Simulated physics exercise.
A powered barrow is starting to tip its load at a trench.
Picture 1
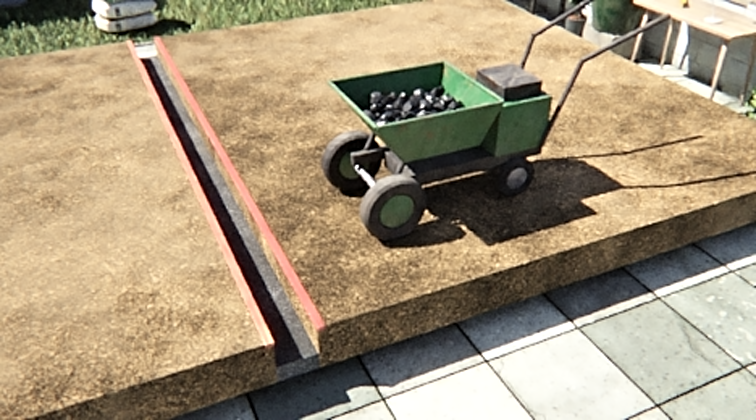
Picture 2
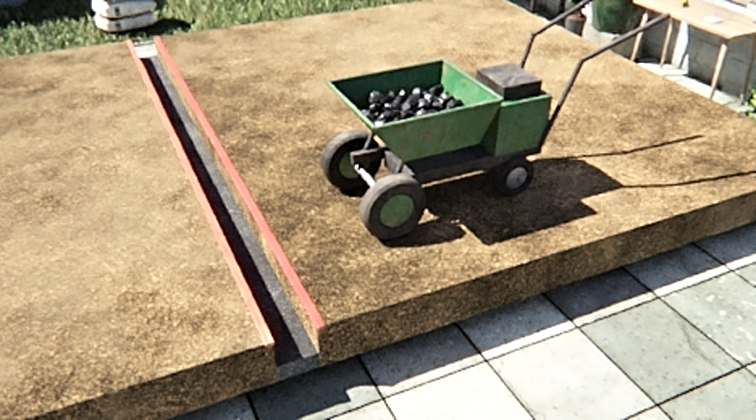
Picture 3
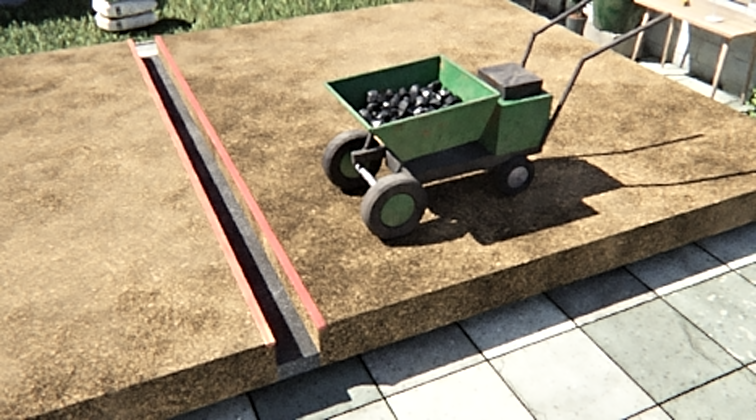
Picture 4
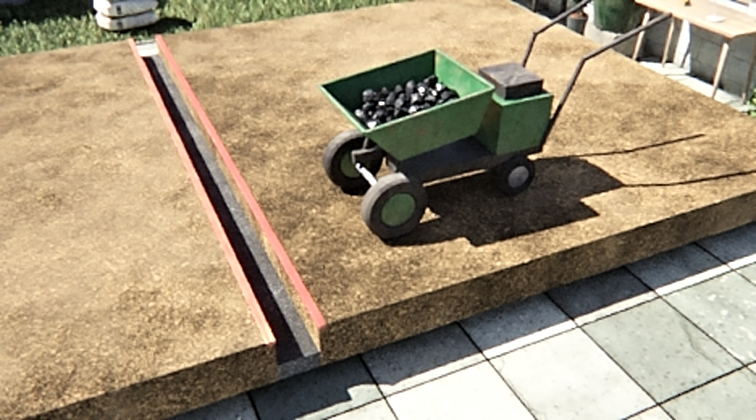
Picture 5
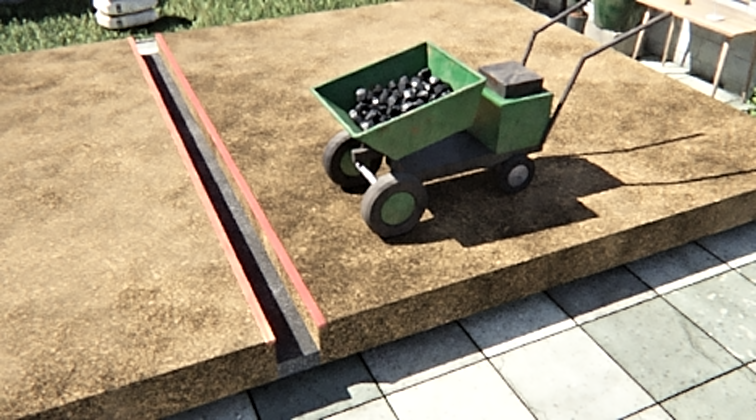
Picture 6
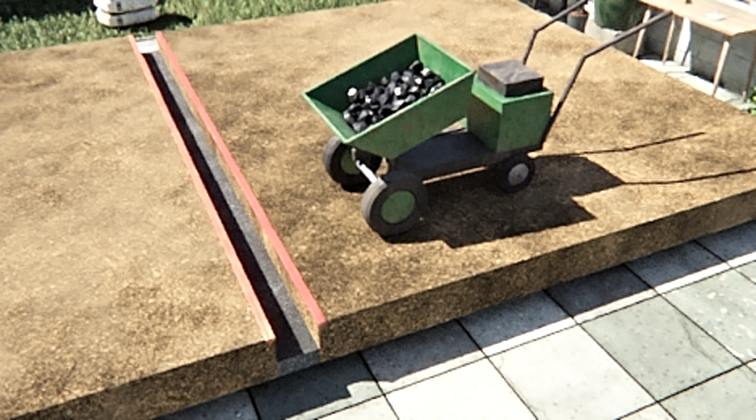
A green powered barrow with dark wheels stands on a raised slab of brown earth, seen from above at an angle, with grass behind and pale paving in front. Black lumps of coal fill its skip, and a narrow red-edged trench runs across the earth to its left. The skip sits level, then tilts slowly toward the trench, its rear rising clearly, while the wheels and camera stay still.
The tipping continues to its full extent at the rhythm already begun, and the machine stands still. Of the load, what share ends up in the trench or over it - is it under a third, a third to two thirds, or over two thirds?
Beyond two-thirds.
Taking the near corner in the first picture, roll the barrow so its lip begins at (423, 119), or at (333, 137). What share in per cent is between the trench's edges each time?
Estimates: 30 %, 40 %.
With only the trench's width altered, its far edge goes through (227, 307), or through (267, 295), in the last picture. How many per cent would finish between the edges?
Close to 100 per cent in the first, close to 60 per cent in the second.
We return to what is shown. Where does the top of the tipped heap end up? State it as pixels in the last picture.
Roughly at (265, 228).
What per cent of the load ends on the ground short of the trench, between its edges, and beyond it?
Roughly: Short 10, between 80, beyond 5 per cent.
Soon after the last picture, skip tipped steeply; all in the skip.
A little later, skip tipped right over; most in the skip; a small part short of the trench; a small part in or heaped over the trench; a stray few beyond it; a stray few falling.
Later still, skip tipped right over; a small part in the skip; a small part short of the trench; most in or heaped over the trench; a small part beyond it.
At rest, skip tipped right over; a small part short of the trench; most in or heaped over the trench; a small part beyond it.
